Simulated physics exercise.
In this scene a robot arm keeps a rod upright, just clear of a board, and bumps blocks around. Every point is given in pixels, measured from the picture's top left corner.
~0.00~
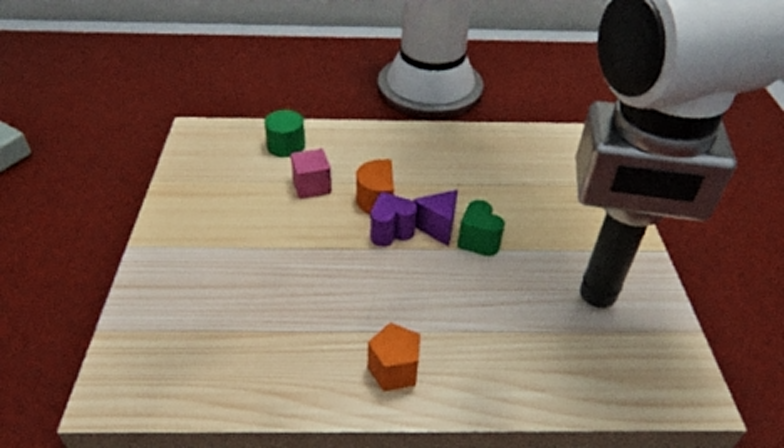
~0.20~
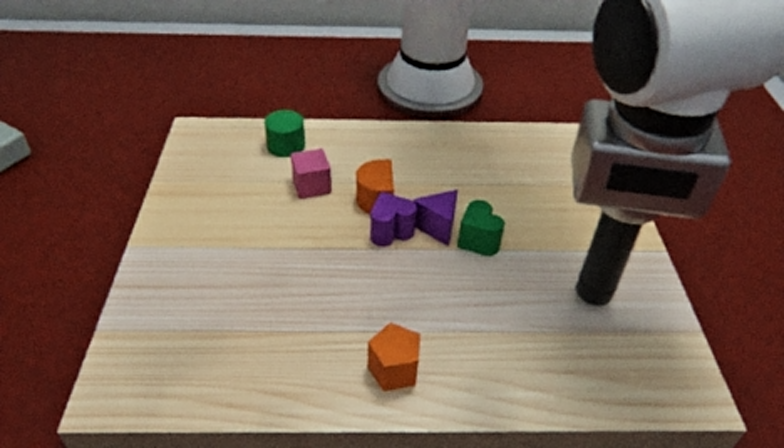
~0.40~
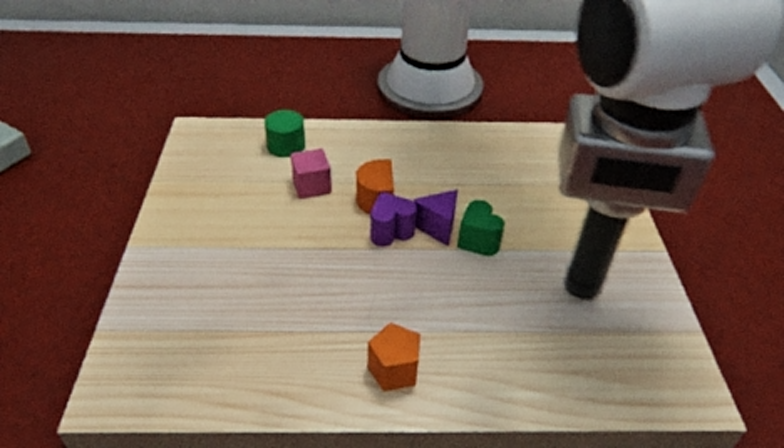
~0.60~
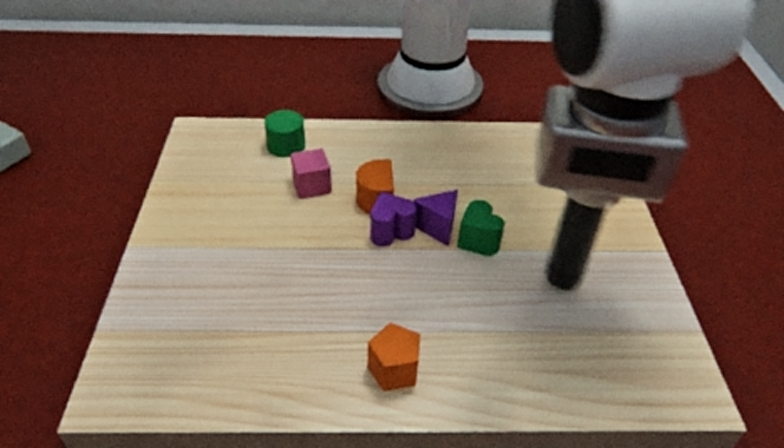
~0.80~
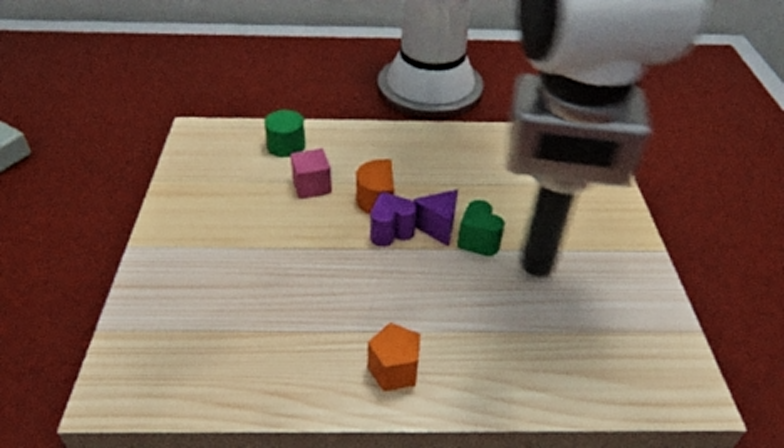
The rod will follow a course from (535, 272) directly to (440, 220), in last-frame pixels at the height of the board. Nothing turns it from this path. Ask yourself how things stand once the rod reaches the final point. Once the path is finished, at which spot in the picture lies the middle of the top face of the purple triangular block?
I think it will end close to (374, 181).
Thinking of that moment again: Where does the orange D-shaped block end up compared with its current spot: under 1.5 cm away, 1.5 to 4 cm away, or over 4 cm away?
The displacement of the orange D-shaped block is 1.5-4 cm.
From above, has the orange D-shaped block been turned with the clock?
Yes
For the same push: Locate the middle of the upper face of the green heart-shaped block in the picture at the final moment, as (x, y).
If I read the scene right, the answer is (405, 182).
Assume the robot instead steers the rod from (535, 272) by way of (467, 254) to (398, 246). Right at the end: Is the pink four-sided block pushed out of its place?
I expect not.
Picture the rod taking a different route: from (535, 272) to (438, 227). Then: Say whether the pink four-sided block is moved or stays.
The answer is that it remains undisturbed.
The first path, step by step. One third of the way, rod at (502, 247); green heart-shaped block at (470, 210).
Two thirds of the way, rod at (470, 229); orange D-shaped block at (369, 173), turned 15° clockwise; purple heart-shaped block at (388, 207); purple triangular block at (408, 187); green heart-shaped block at (438, 194).
At the end, rod at (441, 213); orange D-shaped block at (350, 168), turned 60° clockwise; purple heart-shaped block at (378, 209), turned 25° anticlockwise; purple triangular block at (374, 181), turned 15° anticlockwise; green heart-shaped block at (405, 182), turned 20° anticlockwise.
